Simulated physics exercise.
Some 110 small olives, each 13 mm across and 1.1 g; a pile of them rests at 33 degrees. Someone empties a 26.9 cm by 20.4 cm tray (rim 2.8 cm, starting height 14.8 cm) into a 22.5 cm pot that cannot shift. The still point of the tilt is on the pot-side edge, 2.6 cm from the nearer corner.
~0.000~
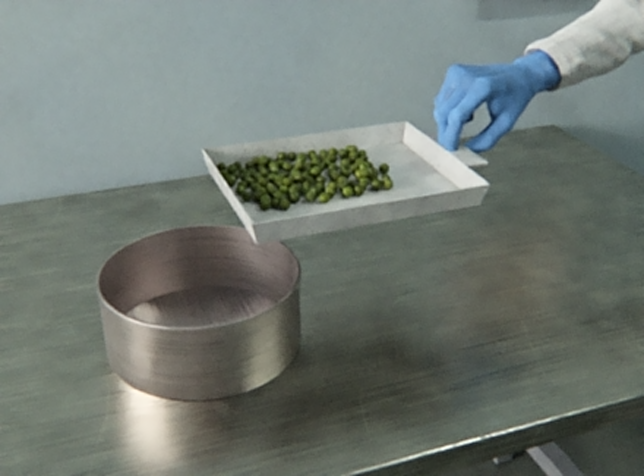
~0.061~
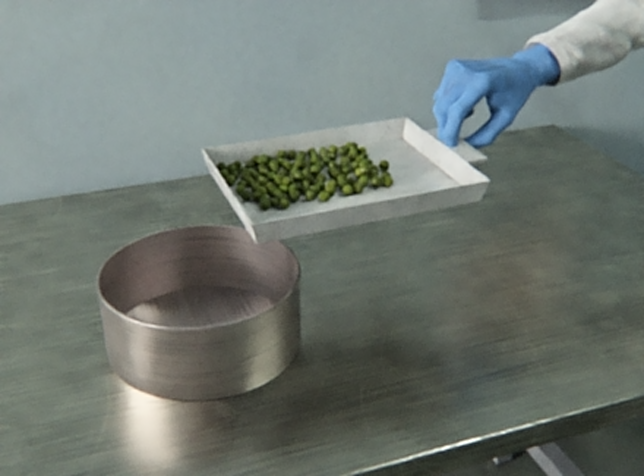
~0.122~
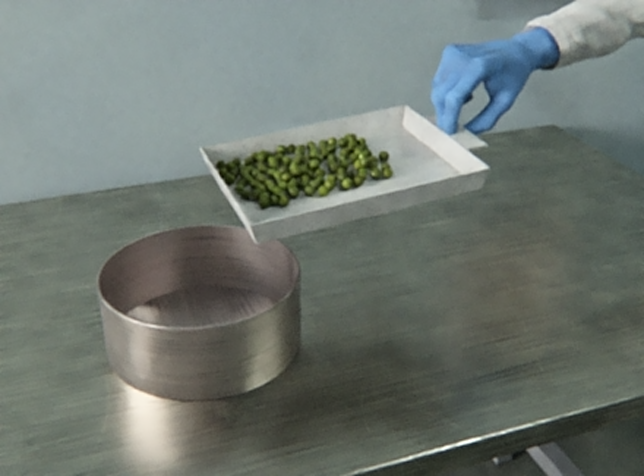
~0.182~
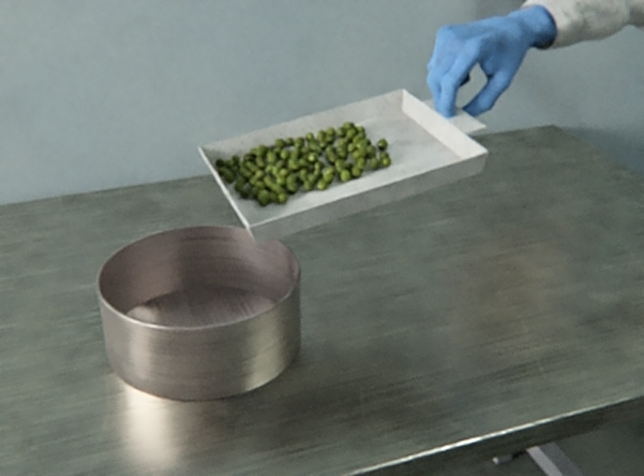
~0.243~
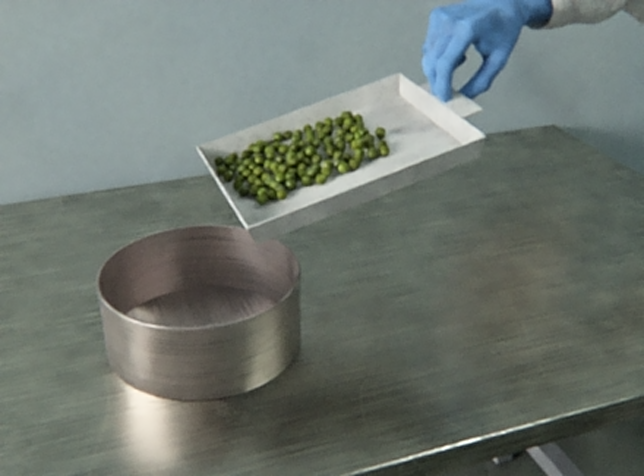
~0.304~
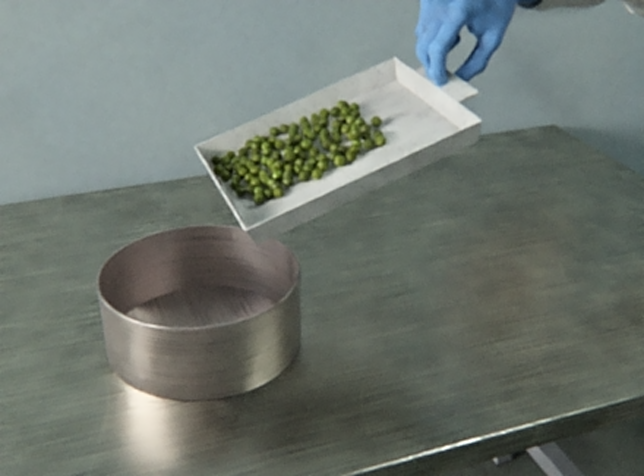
A blue-gloved hand in a pale sleeve, at the upper right, grips the tab of a shallow white tray above a brushed metal table, seen from slightly above against a grey-blue wall. A pile of small green olives sits toward the tray's left side, over a round, empty metal pot at lower left. The hand raises the tray's right end, gradually steepening its leftward tilt, while the olives stay bunched and the camera remains still.
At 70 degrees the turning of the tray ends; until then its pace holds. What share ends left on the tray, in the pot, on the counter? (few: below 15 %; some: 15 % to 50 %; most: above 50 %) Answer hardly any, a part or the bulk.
Tray the bulk, pot hardly any, counter hardly any.
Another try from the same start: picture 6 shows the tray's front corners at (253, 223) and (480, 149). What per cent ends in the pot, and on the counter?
Pot 0, counter 0.
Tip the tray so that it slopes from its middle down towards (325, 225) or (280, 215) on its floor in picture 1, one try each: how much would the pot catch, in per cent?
Some 5 and 5 per cent.
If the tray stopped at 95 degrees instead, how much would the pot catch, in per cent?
Then about 90 per cent.
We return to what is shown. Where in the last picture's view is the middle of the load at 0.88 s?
Around (236, 158).
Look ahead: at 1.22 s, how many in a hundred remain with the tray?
Some 100 per cent of the load.
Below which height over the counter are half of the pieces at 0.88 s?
Some 20 cm.
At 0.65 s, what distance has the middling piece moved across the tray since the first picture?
Some 5 cm.
After 0.65 s, tilt 44 degrees; the tray holds 100 %, the pot 0 %.
After 0.88 s, tilt 61 degrees; the tray holds 100 %, the pot 0 %.
After 1.22 s, tilt 70 degrees; the tray holds 100 %, the pot 0 %.
At rest (1.5 s), tray 100 %, pot 0 %, counter 0 %.
